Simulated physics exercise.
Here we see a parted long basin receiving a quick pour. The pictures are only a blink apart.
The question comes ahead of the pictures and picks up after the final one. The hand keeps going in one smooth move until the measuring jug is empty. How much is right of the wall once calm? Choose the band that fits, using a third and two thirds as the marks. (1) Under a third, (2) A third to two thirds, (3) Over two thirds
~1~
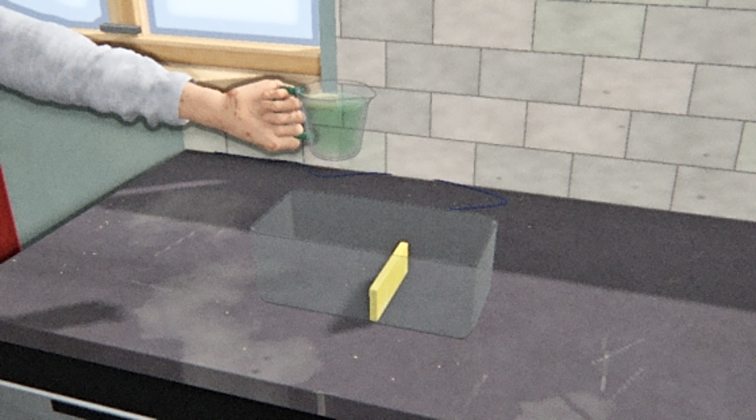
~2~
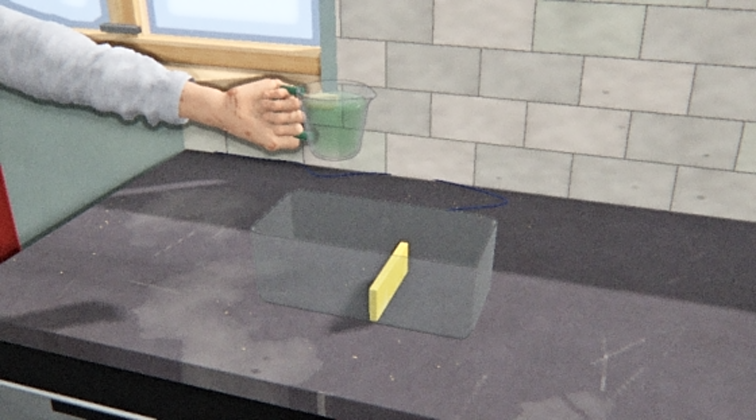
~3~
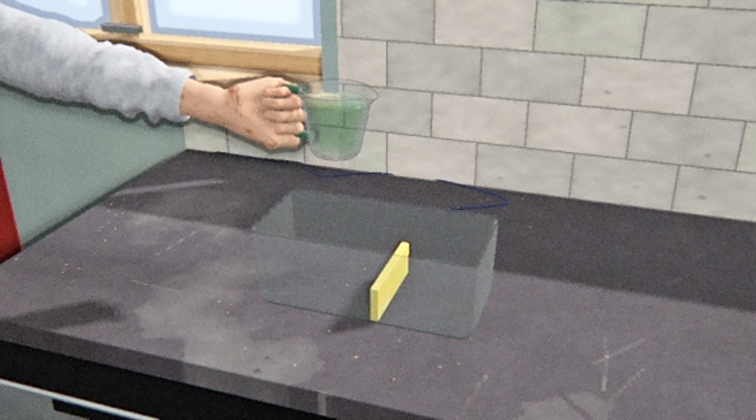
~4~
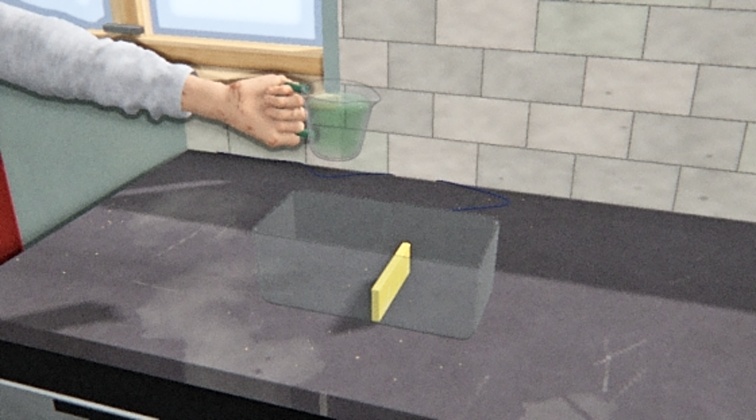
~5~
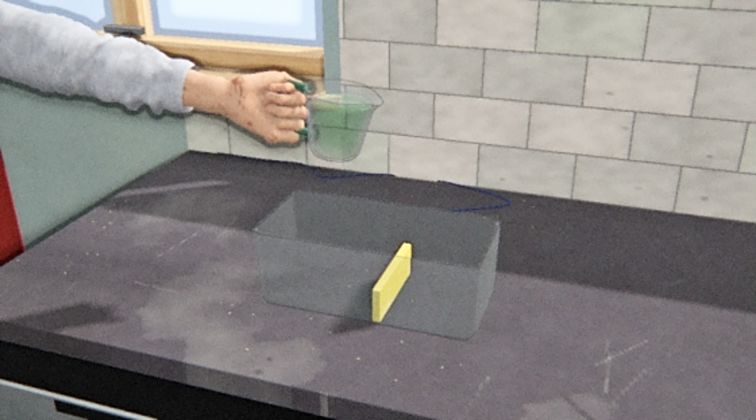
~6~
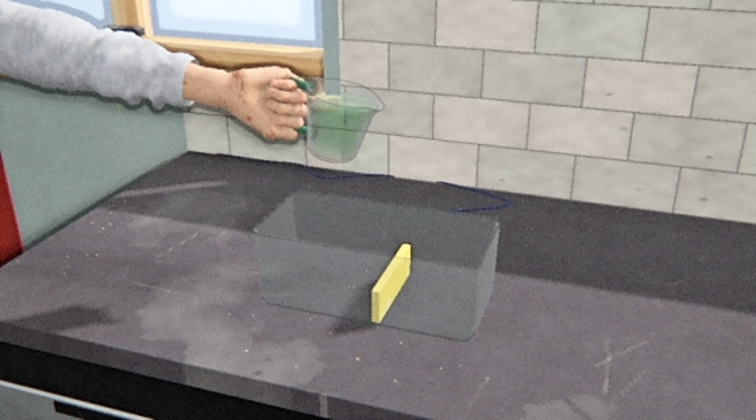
Over two thirds (3).
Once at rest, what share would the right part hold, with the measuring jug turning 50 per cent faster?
Something like 95 percent.
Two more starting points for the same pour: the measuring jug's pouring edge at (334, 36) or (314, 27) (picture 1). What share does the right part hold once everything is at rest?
Estimate, first then second: 60 per cent and 10 per cent.
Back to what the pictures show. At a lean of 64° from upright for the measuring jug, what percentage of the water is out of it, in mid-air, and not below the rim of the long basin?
Somewhere around 20 per cent of it.
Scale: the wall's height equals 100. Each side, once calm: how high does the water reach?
The left side sits at 0 per cent and the right side at 30.
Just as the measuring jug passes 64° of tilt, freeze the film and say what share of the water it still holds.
My estimate is close to 65 percent remaining.
A moment on, the measuring jug is tipped part way and 66 per cent is still to pour, 0 is left of the wall and 12 right of it.
Next, the measuring jug is tipped on its side and 11 per cent is still to pour, 1 is left of the wall and 74 right of it.
Then the measuring jug is tipped right over and 0 per cent is still to pour, 4 is left of the wall and 95 right of it.
Later the measuring jug is tipped right over and 0 per cent is still to pour, 4 is left of the wall and 95 right of it.
Finally, 4 per cent lies left of the wall, 95 right of it and 1 outside.
